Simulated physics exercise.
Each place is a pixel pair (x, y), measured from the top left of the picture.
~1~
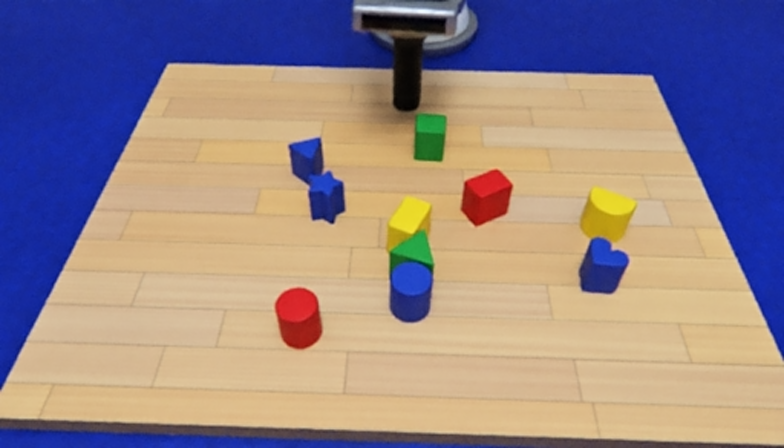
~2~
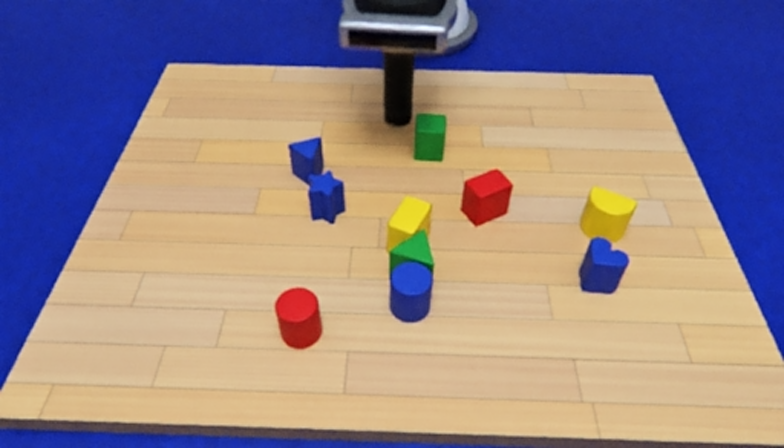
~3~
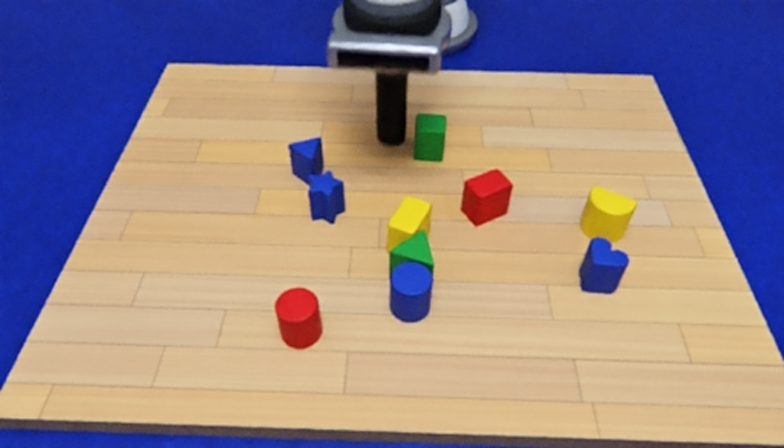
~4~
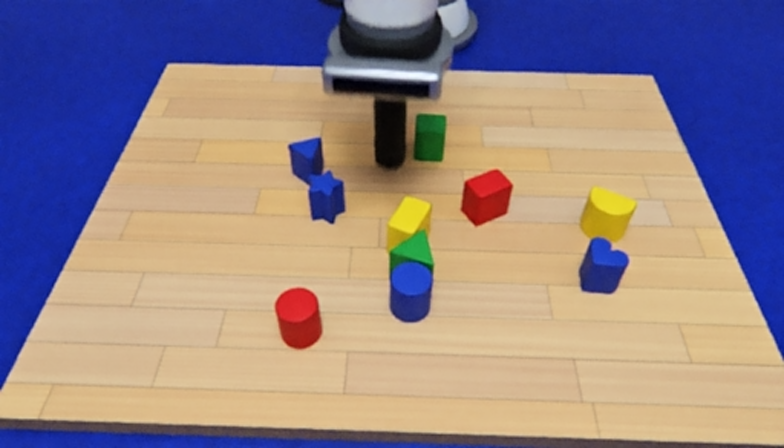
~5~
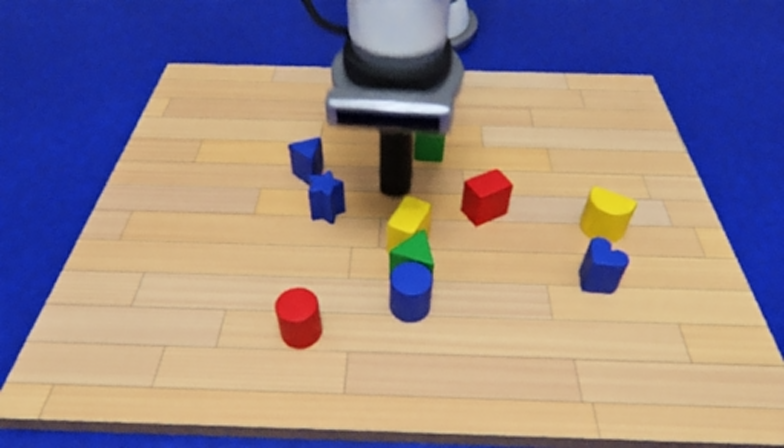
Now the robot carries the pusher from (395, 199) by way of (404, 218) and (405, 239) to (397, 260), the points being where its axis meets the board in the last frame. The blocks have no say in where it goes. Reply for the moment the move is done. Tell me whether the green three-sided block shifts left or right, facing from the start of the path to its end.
Goes left.
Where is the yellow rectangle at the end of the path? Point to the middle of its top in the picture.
Final place: (397, 264).
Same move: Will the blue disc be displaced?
I'd say yes.
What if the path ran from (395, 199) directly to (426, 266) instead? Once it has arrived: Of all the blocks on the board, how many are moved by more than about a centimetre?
Total: Three-plus.
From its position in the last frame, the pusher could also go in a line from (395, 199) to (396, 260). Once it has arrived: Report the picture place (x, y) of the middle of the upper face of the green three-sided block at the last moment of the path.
It sits at (442, 268).
What follows on the original path. Halfway along, pusher (406, 218); yellow rectangle (405, 230), turned 20° clockwise; green three-sided block (420, 252).
At the end, pusher (397, 250); blue star-shaped block still; yellow rectangle (397, 264), turned 20° clockwise; blue disc (414, 294); green three-sided block (438, 269).
